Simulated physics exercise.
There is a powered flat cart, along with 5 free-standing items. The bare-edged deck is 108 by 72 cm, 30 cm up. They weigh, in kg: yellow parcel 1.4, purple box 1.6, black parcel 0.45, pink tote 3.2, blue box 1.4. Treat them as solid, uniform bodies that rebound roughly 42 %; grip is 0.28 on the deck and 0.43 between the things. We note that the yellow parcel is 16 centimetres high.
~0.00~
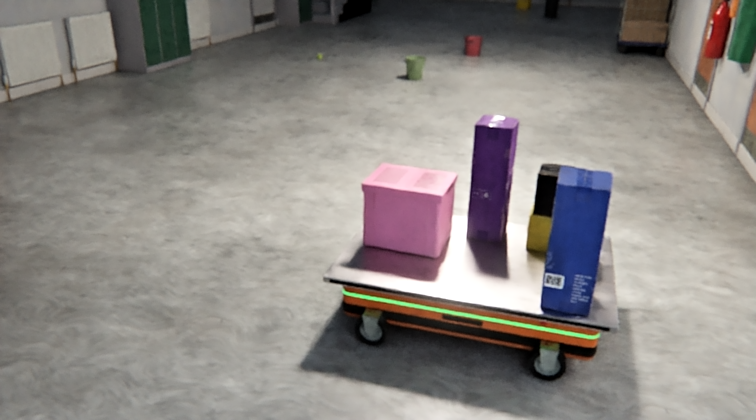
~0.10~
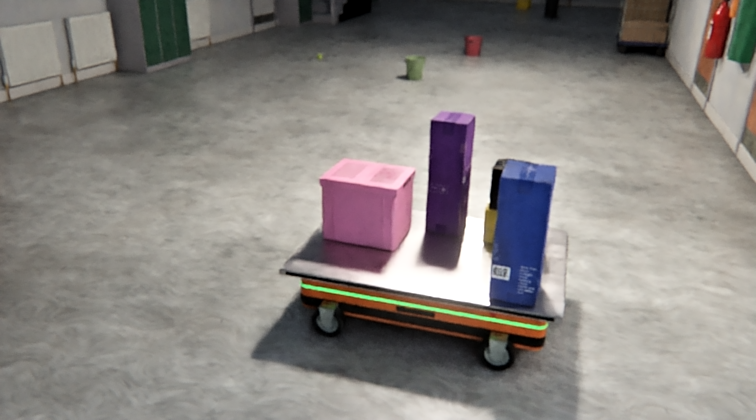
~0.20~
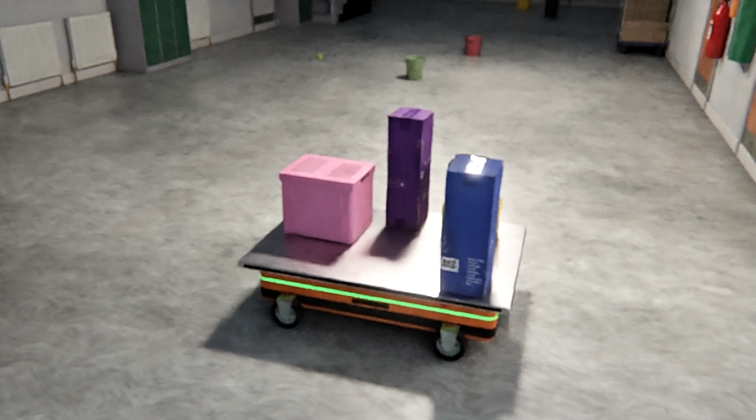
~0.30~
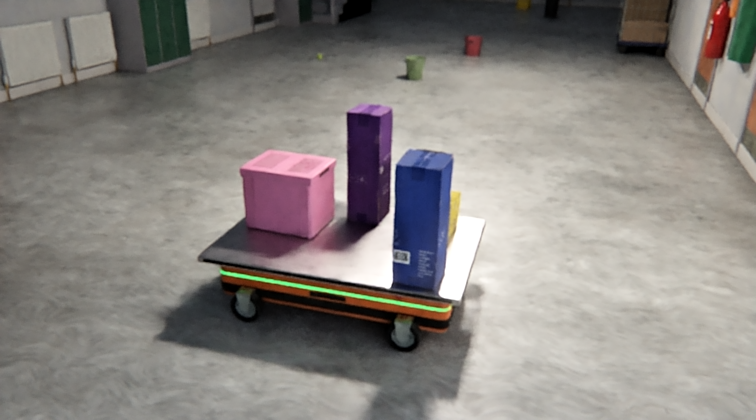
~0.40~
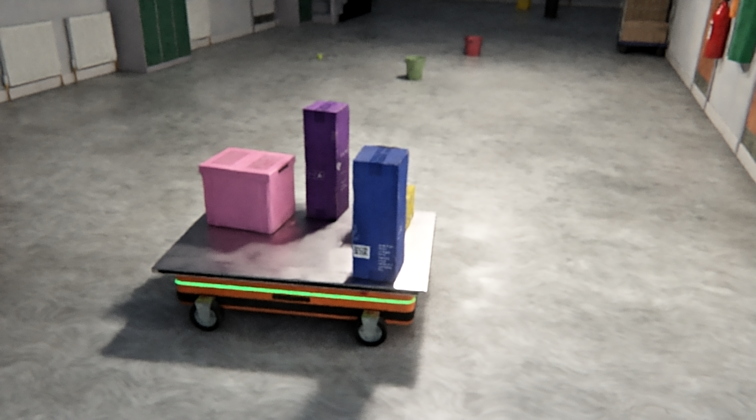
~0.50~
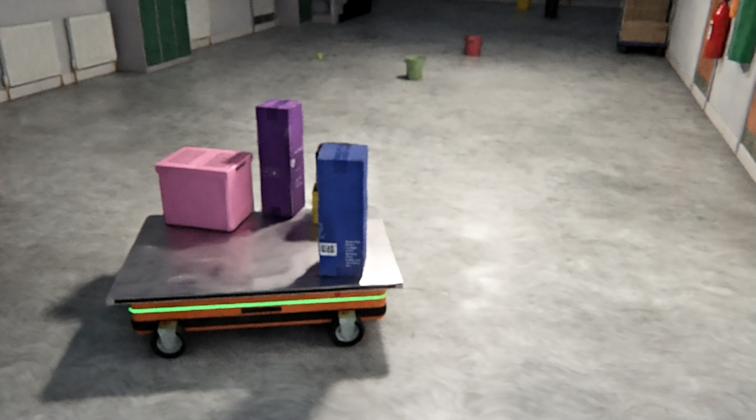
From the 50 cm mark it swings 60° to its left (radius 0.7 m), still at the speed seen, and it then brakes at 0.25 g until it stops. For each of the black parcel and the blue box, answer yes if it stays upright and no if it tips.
Black parcel no, blue box yes.
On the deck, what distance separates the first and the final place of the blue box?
Net shift near 20 cm.
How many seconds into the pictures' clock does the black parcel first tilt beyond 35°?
That comes at close to 0.9 seconds.
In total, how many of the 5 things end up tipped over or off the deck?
All told, 4.
By 0.70 s, cart 133 cm along, turned 54°; yellow parcel, purple box, black parcel and pink tote now off the deck; blue box 11 cm from its spot near (273, 213).
By 0.90 s, cart 170 cm along, turned 60°; blue box 20 cm from its spot near (197, 226).
By 1.20 s, cart 209 cm along, turned 60°; blue box 20 cm from its spot near (89, 258).
When it is over (2.0 s), off the deck and tipped over, yellow parcel, purple box and black parcel; off the deck but upright, pink tote; not toppled but over 10 cm from the start, blue box. In the last view, black parcel near (27, 253), blue box near (31, 276).
